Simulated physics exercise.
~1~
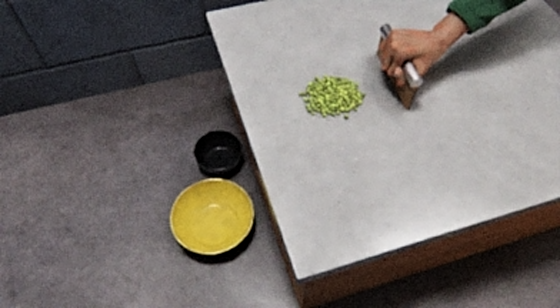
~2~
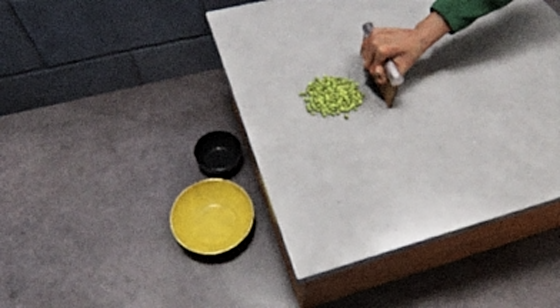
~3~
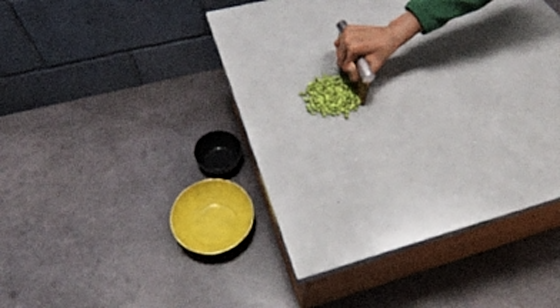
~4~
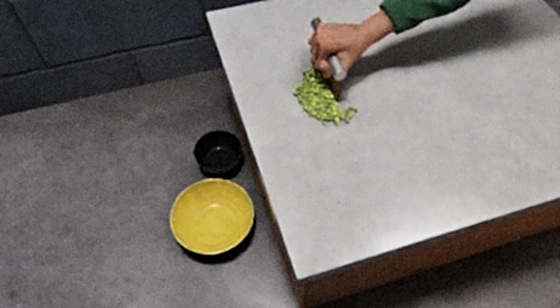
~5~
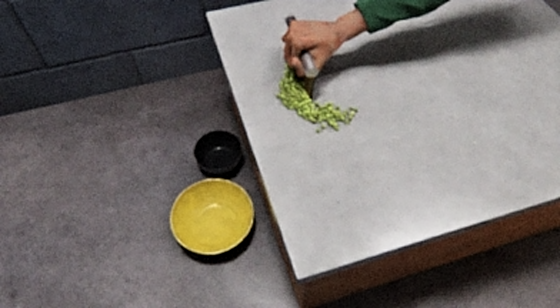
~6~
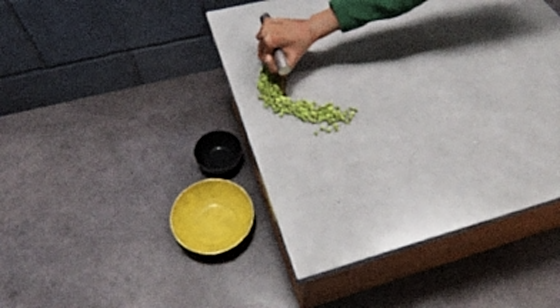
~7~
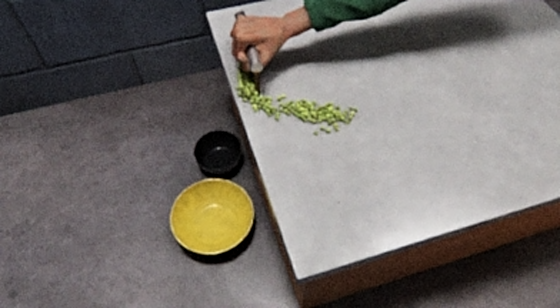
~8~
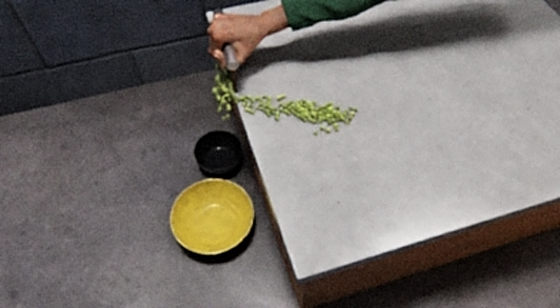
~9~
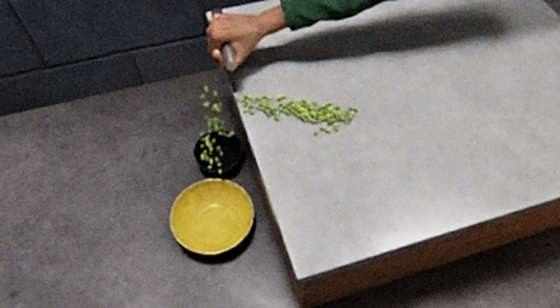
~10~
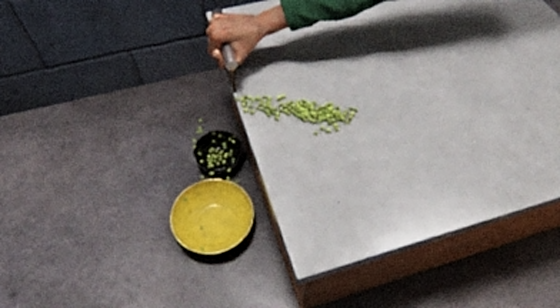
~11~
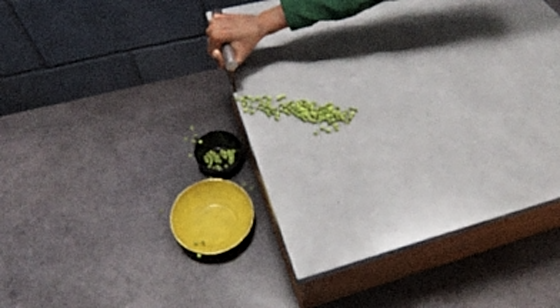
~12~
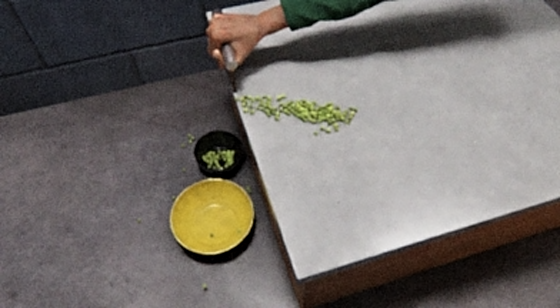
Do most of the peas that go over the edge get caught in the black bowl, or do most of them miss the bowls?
Most of the peas that go over are caught in the black bowl, and only a few miss. The yellow bowl ends up with none.
A hand in a green sleeve grips a scraper on a pale, raised slab, seen from above at an angle, with a pile of small green peas to its left. On the grey surface below the slab's left side sit a small black bowl and, nearer, a larger yellow bowl. The hand slides the scraper left into the pile, dragging the peas into a long trail toward the edge. It stops at the corner, and a cluster spills over. Most of the falling peas land in the black bowl and a few scatter outside, while most of the pile stays on the slab.
